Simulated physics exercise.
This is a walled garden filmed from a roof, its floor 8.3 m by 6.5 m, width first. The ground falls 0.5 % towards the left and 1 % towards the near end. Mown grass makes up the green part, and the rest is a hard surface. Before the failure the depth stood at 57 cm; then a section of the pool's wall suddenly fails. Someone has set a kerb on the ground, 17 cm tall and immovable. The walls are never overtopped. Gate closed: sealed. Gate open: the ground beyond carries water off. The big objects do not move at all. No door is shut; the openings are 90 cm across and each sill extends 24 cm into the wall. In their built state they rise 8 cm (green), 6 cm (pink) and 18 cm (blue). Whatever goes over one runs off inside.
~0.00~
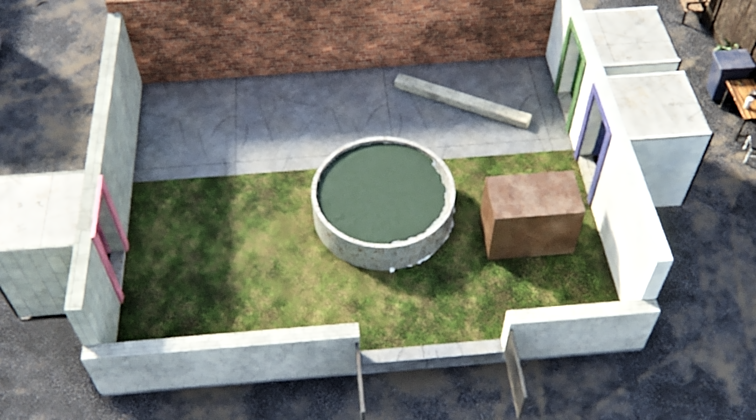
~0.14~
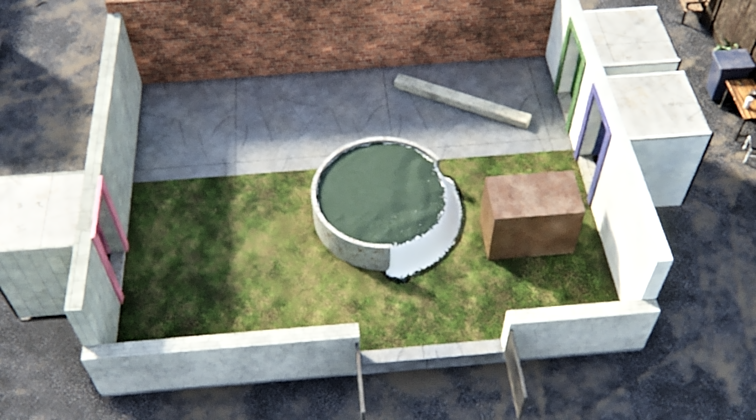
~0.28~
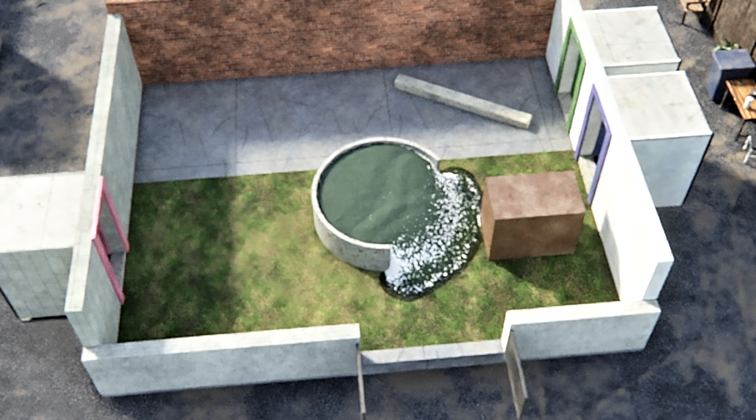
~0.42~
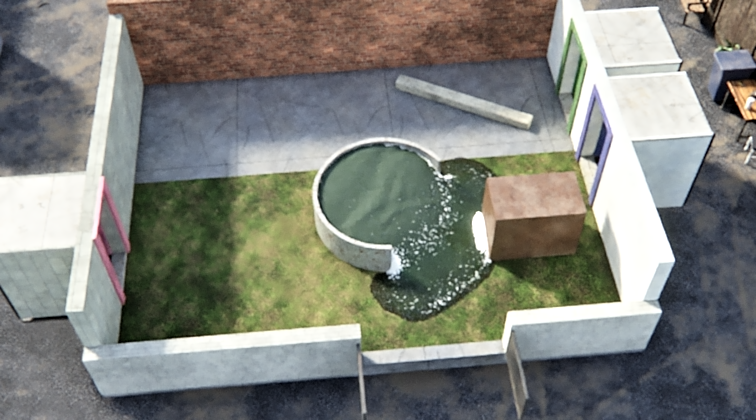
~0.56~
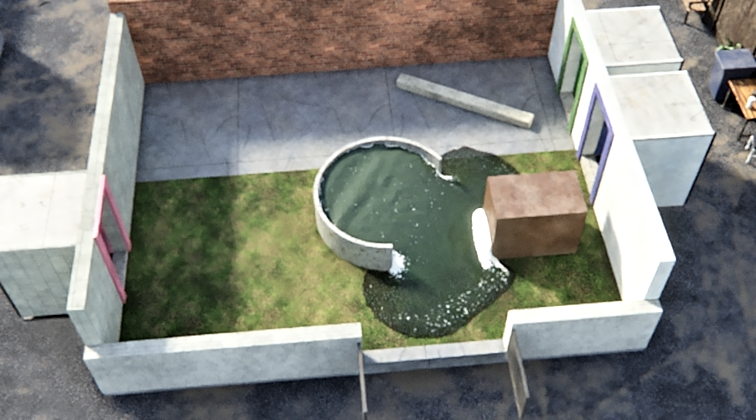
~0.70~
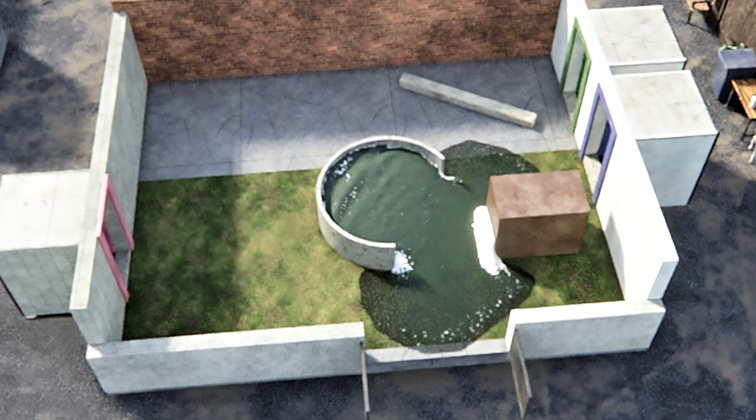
Dark green water fills a round, pale-walled pool in a walled garden of grass and grey paving, seen from high above. A brown block sits right of the pool, a pale beam lies behind, and pink, green and purple doorways line the sides. The pool's near-right side opens, and water pours out white, foams against the block and spreads darkly over the grass towards the near wall, while the view shifts slightly.
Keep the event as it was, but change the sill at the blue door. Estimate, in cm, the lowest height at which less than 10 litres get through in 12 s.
I would say 17 cm.
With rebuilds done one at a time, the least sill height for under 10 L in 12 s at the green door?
At green, roughly 6.0 cm.
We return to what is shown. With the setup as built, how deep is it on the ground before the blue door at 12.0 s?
3.0 cm.
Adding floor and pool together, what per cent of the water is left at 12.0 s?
Remaining share: Around 56 %.
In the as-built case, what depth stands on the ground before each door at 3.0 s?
Door by door in cm - green 9, pink 0, blue 15.
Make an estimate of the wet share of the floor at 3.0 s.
Approximately 35 % of it.
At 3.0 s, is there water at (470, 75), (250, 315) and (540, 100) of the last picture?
Untouched; untouched; soaked.
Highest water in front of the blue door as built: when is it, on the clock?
Approximately 1.8 s.
After 1.4 s water covers 25 % of the floor, deepest (38 cm) near (482, 239); 10 cm at the blue door, 0 litres in over its 18 cm sill.
After 3.0 s water covers 35 % of the floor, deepest (22 cm) near (611, 329); 15 cm at the blue door, 5 litres in over its 18 cm sill.
After 12.0 s water covers 85 % of the floor, deepest (5 cm) near (524, 336); 3 cm at the blue door, 6 litres in over its 18 cm sill.
At the blue door as built, the water arrived by 1.3 s and peaked near 21 cm at 1.8 s.
With a sill of 15 cm, 18 litres would have come in within the 12 s; with 20.5 cm, 1 litre. So under 10 litres takes about 17 cm.
